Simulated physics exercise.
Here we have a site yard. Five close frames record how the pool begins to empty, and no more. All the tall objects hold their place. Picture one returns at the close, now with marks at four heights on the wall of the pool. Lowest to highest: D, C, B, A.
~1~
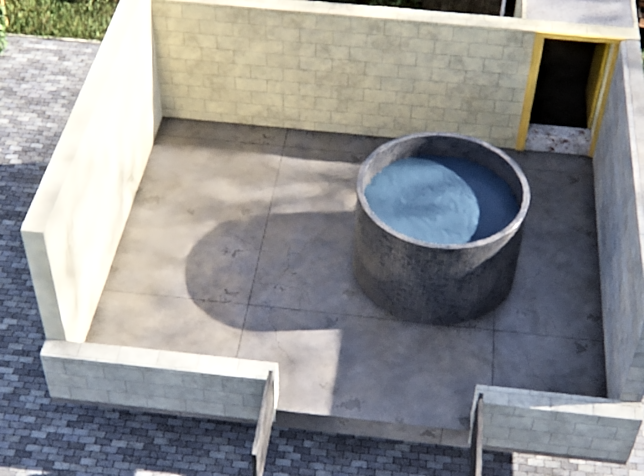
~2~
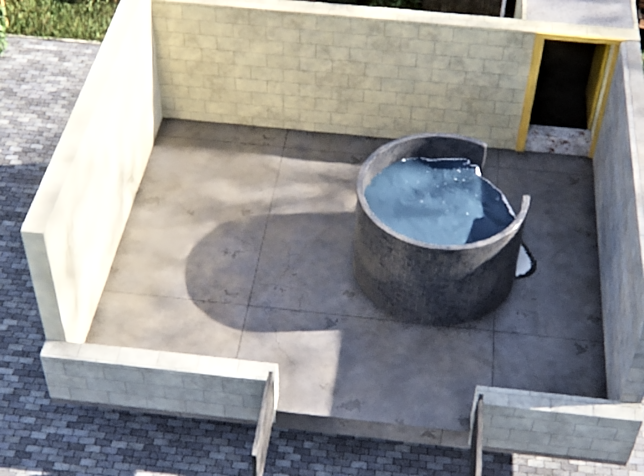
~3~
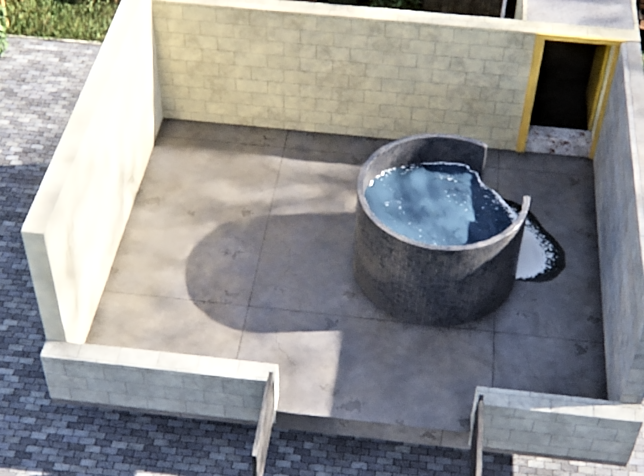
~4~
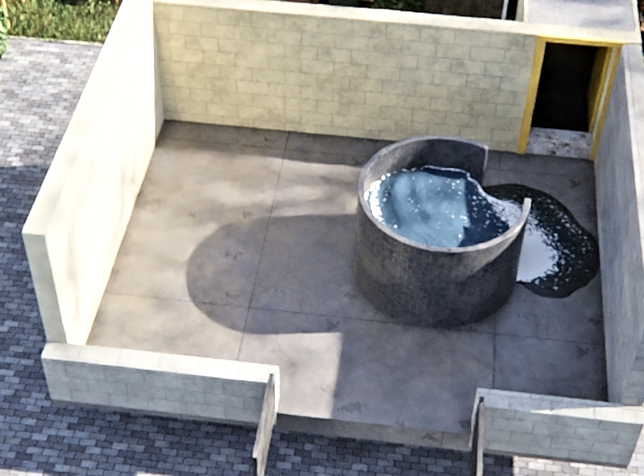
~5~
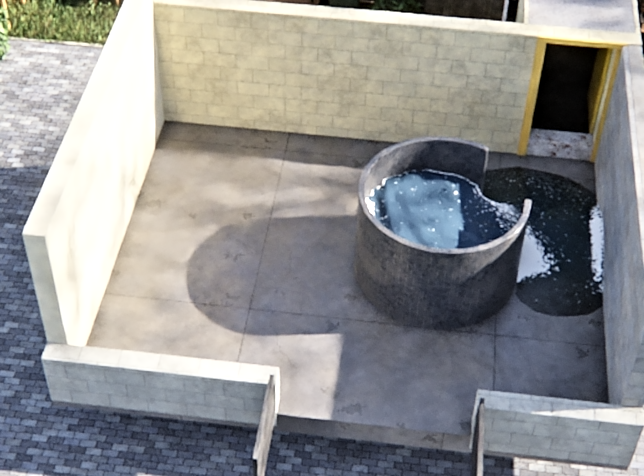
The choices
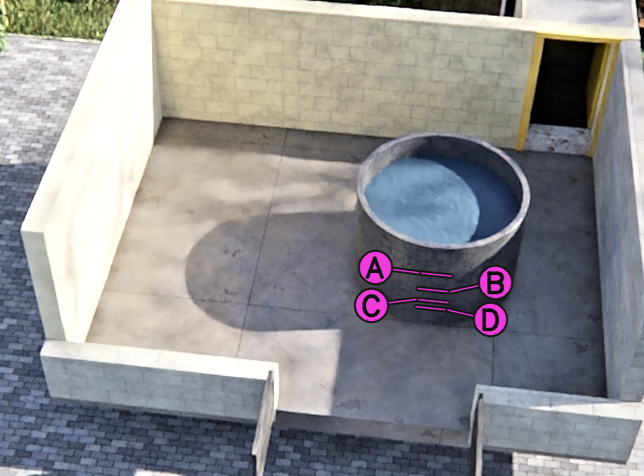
A round grey pool of water in a walled yard lost a piece of its right side, and water poured through the gap, spreading across the floor to the right-hand wall.
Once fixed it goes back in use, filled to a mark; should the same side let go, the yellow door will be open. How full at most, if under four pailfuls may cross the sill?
Take C.
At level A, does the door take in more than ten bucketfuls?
Yes.
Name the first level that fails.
B.
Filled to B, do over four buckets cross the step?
Yes, that goes wrong.
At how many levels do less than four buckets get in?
Two of them.
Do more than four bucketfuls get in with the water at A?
Yes.
On the marked copy, A at (435, 274); B at (433, 290); C at (432, 301); D at (431, 308); from the bottom up D, C, B, A.
With A, dozens of bucketfuls pour in.
With B, about 7 bucketfuls get in.
With C, a splash gets over, under a bucket.
With D, nothing gets over.
